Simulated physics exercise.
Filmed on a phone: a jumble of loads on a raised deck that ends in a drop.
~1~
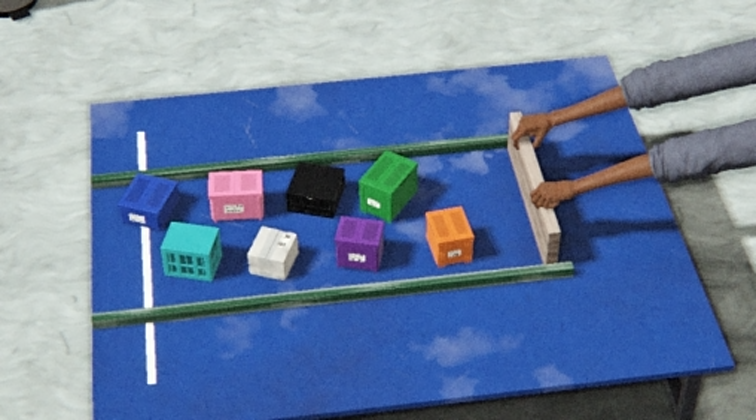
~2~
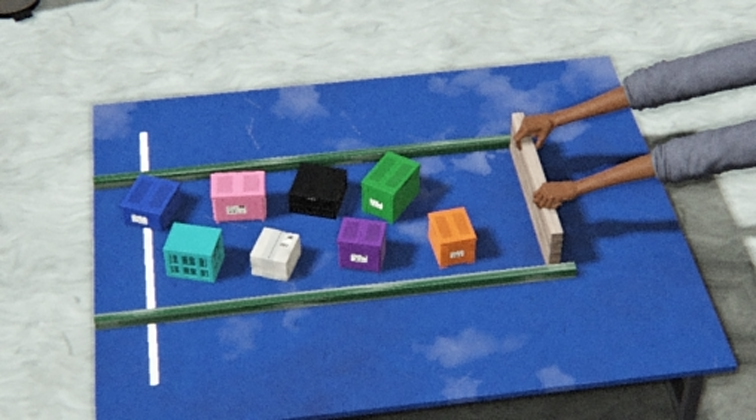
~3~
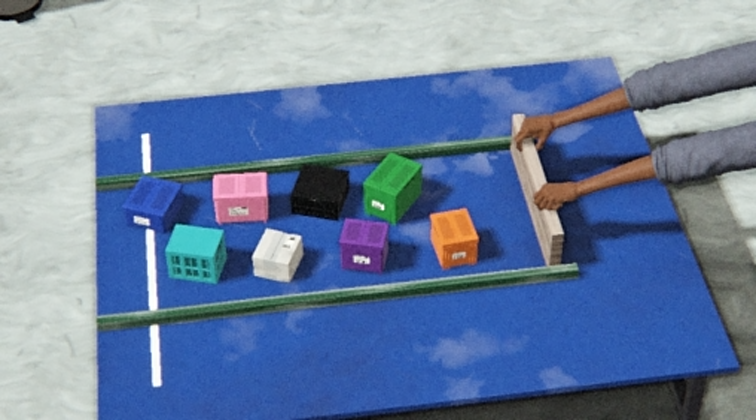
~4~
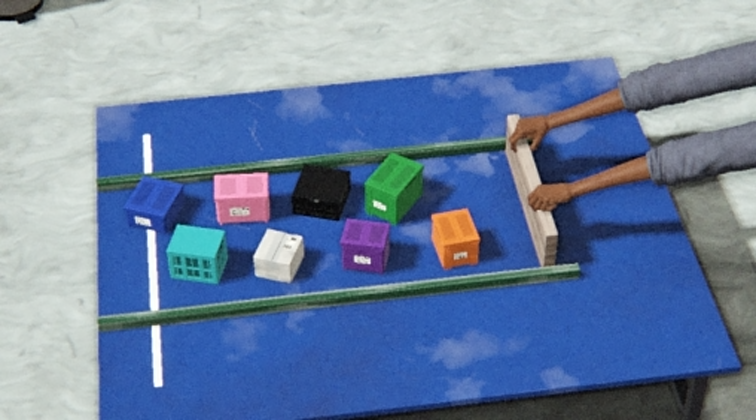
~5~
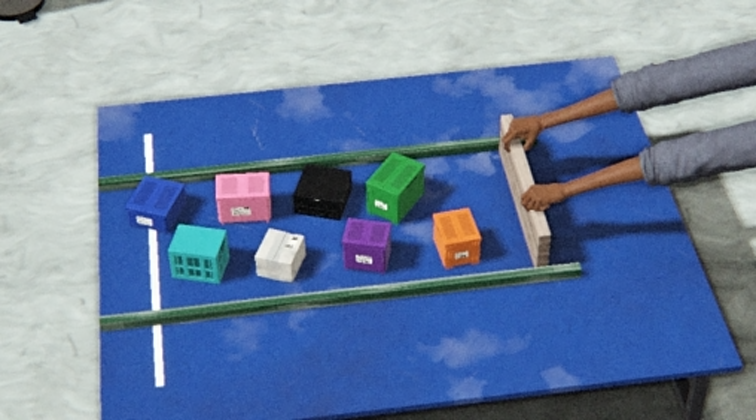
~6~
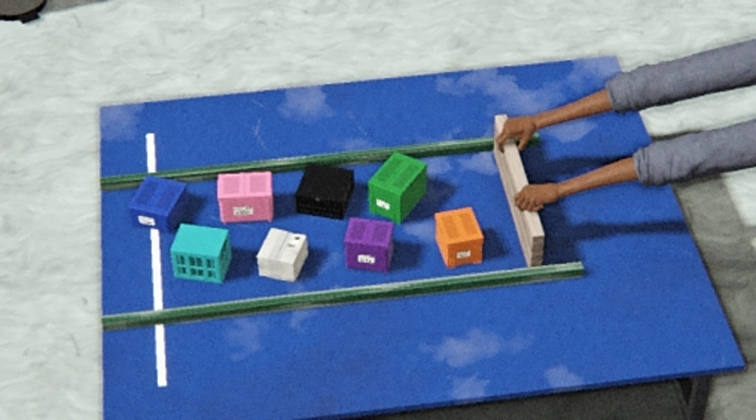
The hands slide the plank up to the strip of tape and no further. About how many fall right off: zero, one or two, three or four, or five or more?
As it turns out, the number that fall off is five or more.
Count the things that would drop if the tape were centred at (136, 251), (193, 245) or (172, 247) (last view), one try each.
Try by try, 6, 4 and 4.
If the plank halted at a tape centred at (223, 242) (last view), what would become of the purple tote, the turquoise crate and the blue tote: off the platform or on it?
The purple tote holds on; the turquoise crate falls; the blue tote drops off.
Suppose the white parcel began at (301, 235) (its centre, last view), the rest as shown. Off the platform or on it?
It is lost.
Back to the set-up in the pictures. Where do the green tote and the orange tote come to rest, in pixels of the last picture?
The green tote stops around (134, 227); the orange tote around (137, 274).
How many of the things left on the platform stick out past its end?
Overhanging: 0.
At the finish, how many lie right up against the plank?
It touches 2.
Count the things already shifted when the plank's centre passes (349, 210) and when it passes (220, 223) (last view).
At the one place 6, at the other 8.
Soon after, none off yet; blue tote at rest near (159, 205); turquoise crate at rest near (202, 254); pink tote at rest near (246, 198).
After that, none off yet; blue tote displaced a little near (148, 206); turquoise crate displaced a little near (175, 254); pink tote displaced about its own width near (196, 206).
And then, one off so far; blue tote on its way down near (65, 290); turquoise crate displaced well along near (90, 250); pink tote displaced well along near (107, 218).
In the end, the number that fall off is five or more; gone, purple tote, black crate, white parcel, pink tote, turquoise crate and blue tote.
